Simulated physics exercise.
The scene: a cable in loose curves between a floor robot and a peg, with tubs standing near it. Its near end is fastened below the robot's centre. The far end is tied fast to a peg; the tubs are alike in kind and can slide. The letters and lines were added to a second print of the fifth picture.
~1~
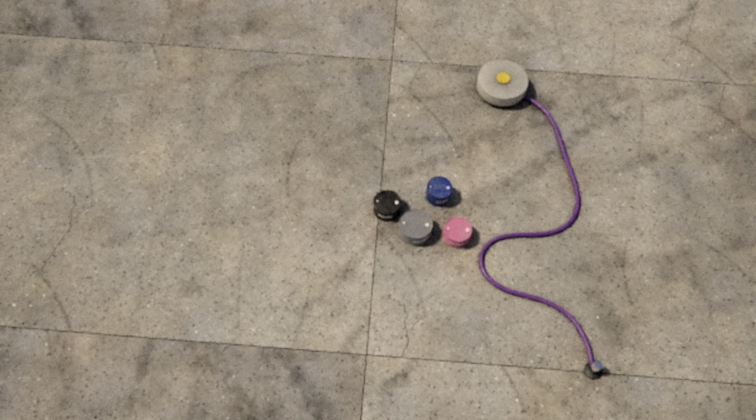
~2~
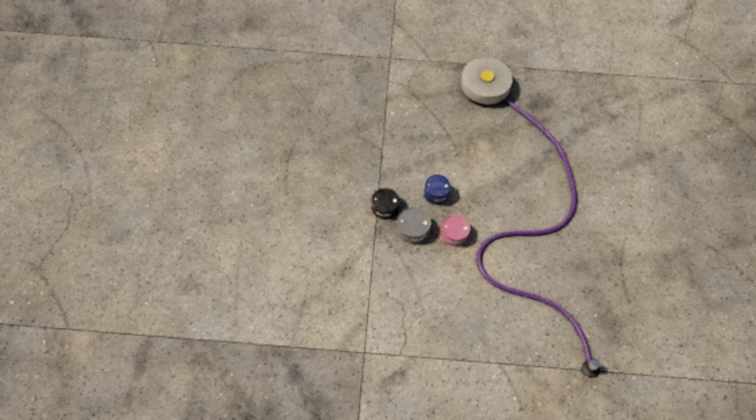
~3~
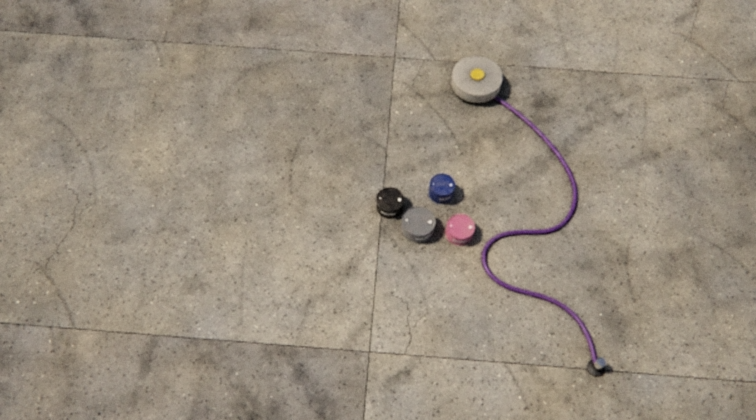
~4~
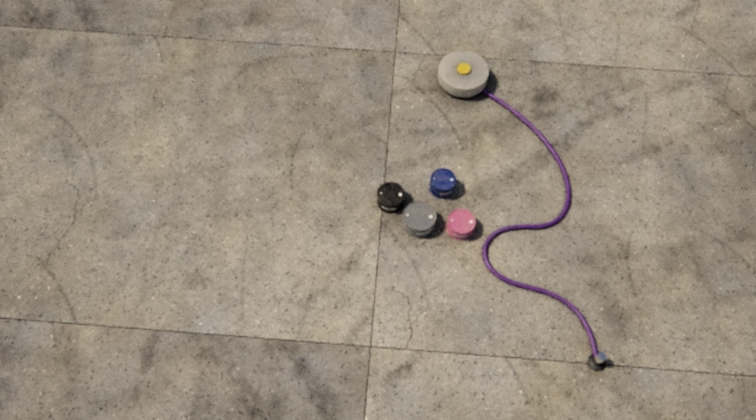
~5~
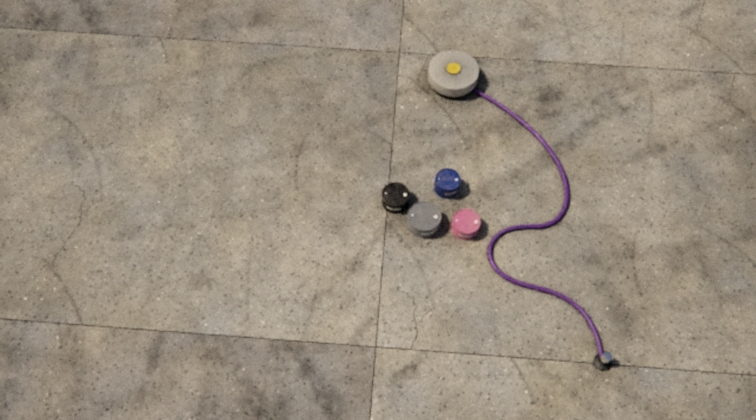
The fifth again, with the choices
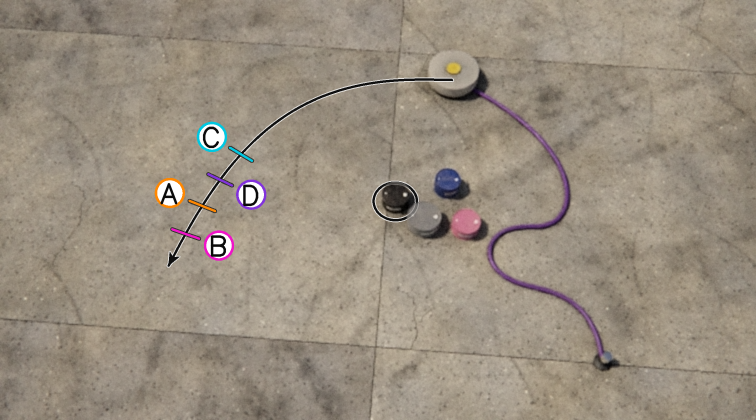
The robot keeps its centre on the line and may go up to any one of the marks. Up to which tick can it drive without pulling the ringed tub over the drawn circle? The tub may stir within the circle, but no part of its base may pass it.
The farthest safe stop is A.
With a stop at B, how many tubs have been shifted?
By then, four.
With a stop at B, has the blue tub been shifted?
By then, yes.
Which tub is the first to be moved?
The blue one.
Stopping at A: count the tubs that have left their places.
One.
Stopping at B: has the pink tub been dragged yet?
Yes.
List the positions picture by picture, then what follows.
Grey tub (415, 228); black tub (387, 206); pink tub (457, 233), in the first picture.
Robot (486, 82); peg (593, 366), in the second picture.
Robot (476, 80); black tub (390, 203), in the third picture.
Robot (463, 75); blue tub (442, 184), in the fourth picture.
Robot (453, 74); grey tub (424, 220); black tub (395, 198); pink tub (466, 225), in the fifth picture.
On the marked copy, A at (202, 206); B at (186, 234); C at (241, 154); D at (220, 180); the ring at (395, 201); the route from (452, 80) via (280, 119) to (169, 266).
With A. Early on, robot (348, 82); black tub (395, 198).
Further on, robot (257, 132); black tub (395, 198).
At the end, robot (200, 201); black tub (395, 198); blue tub (438, 197); the black tub is still in its ring.
As for the rest, B drags the ringed tub to (392, 214); C is safe but short; D is safe but short.
